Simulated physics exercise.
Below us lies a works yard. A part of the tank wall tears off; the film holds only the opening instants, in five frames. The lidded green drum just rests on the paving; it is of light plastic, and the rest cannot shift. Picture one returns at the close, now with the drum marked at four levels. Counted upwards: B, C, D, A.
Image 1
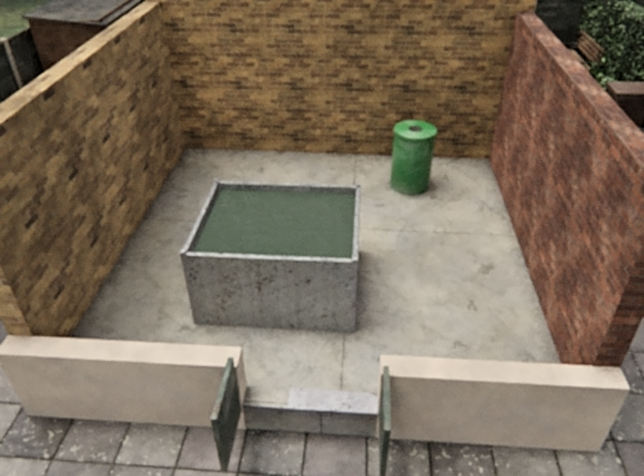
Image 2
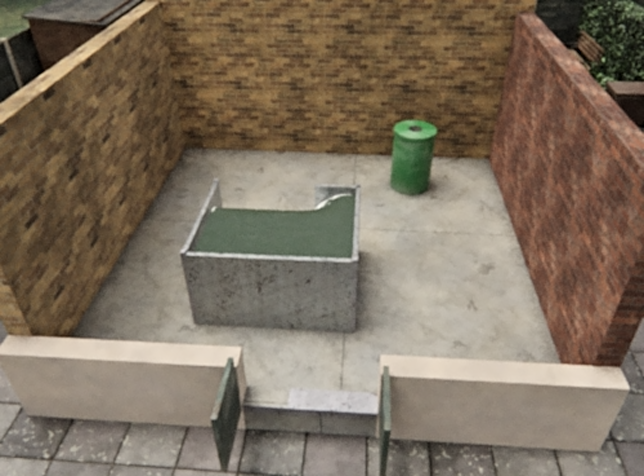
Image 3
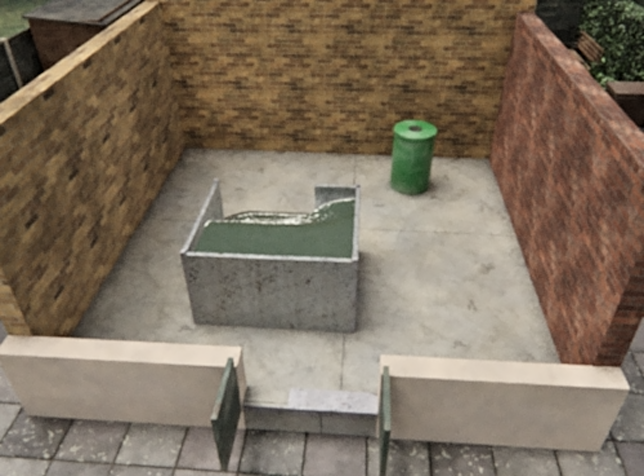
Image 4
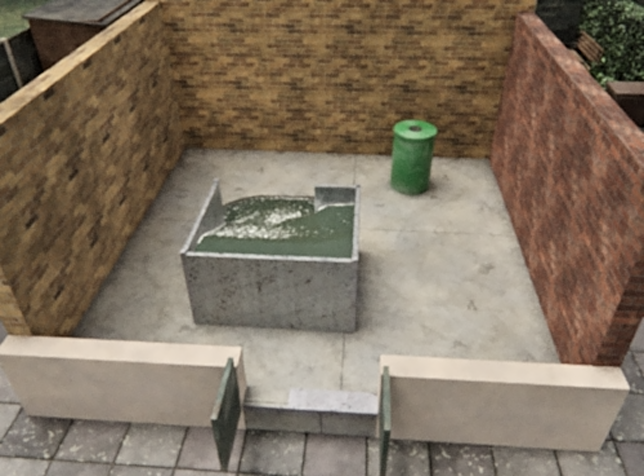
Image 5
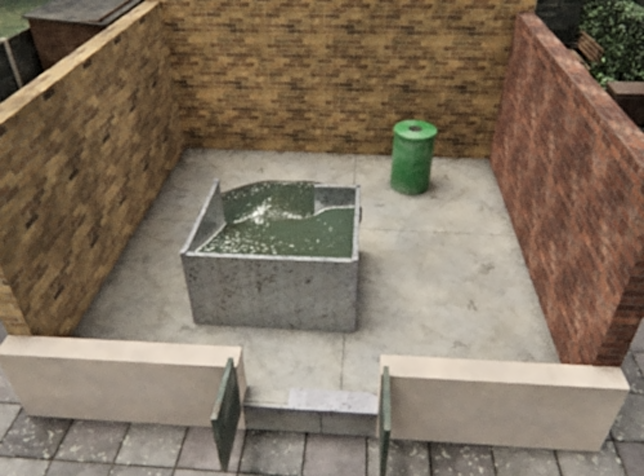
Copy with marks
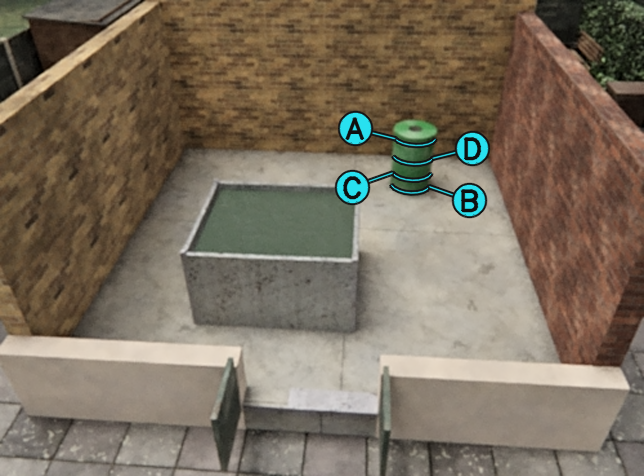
Dark green water lies level and brim-full in a grey tank in a walled yard, until most of the tank's back side is suddenly gone. The surface dips at the rear, then white froth spreads across it as the level sinks unevenly, baring the inner walls, while the green drum stays still.
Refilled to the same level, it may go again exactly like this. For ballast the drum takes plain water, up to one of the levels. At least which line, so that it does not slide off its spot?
C is the one.
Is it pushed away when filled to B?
Yes, that goes wrong.
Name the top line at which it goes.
That is line B.
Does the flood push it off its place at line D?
No, not at all.
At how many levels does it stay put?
Three.
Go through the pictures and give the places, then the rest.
The first picture shows lid of the green drum at (415, 129); tank full, its middle at (279, 223); open gate at (311, 355).
In the second picture, water covers 2 % of the ground, mostly out of sight from here.
In the third picture, water covers 5 % of the ground, mostly out of sight from here.
In the fourth picture, water covers 9 % of the ground, mostly out of sight from here.
The fifth picture shows lid of the green drum at (415, 129); 13 % of the ground under water, its edge towards the drum at (311, 183).
In cyan, A at (415, 145); B at (411, 192); C at (412, 180); D at (413, 164); from the bottom up B, C, D, A.
With A, it does not move.
With B, it is pushed about 4 times its own width away.
With C, it does not move.
With D, it does not move.
